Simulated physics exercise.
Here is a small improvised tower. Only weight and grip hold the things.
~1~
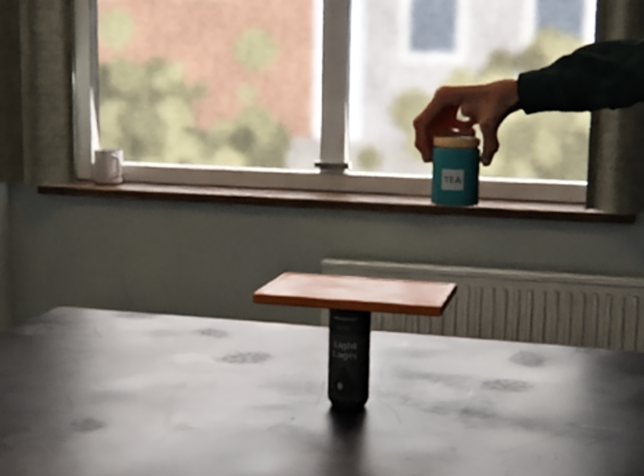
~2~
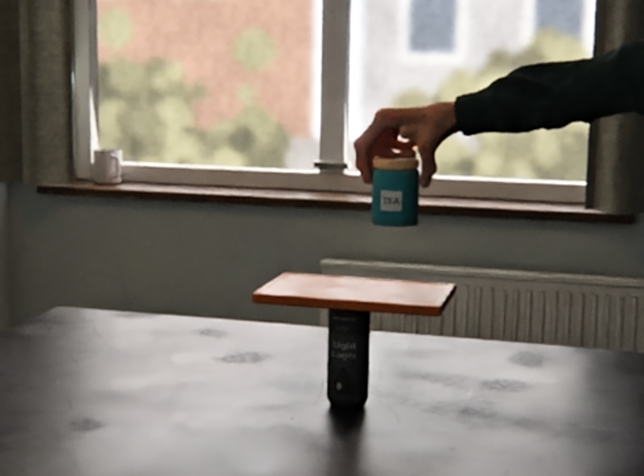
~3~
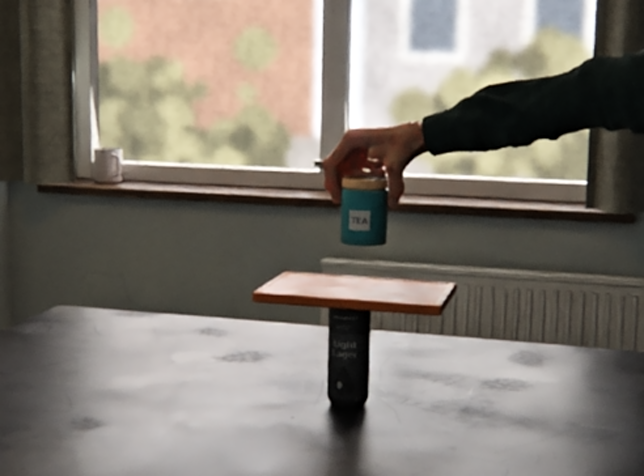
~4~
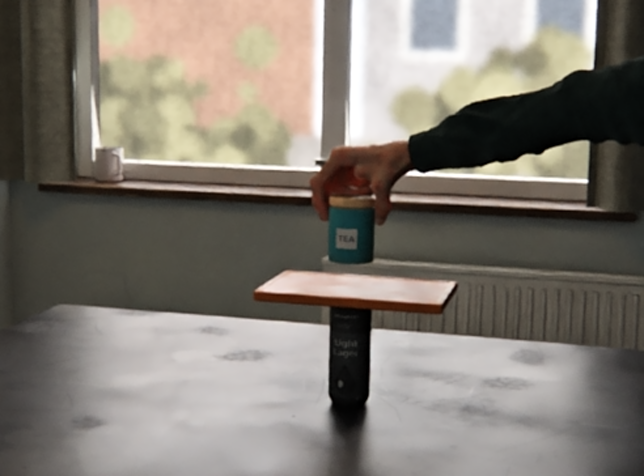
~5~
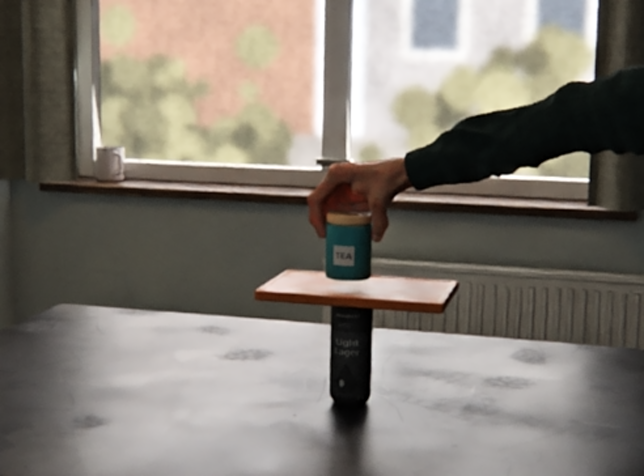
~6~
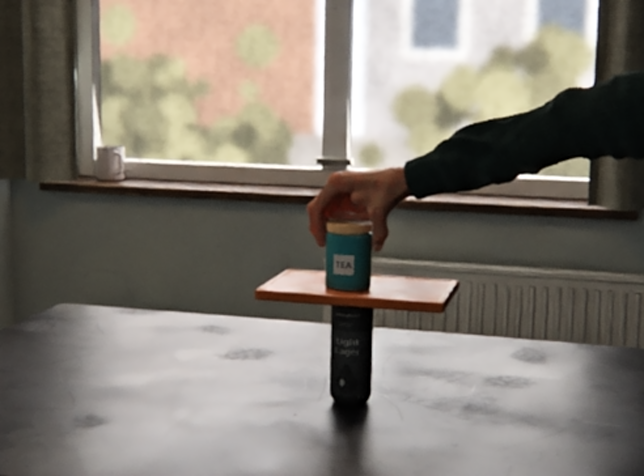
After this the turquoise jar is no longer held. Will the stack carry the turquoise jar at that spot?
In the end the stack stays up.
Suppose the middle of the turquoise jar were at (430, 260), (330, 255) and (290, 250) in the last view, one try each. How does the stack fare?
First, it comes apart; second, it holds; third, it gives way.
Then, 0.60 s on from there, no change.
Then, 1.40 s on from there, turquoise jar resting near (349, 255).
In the end, all 3 unmoved. At the end, from the last picture's camera, turquoise jar near (349, 255). The stack keeps its balance.
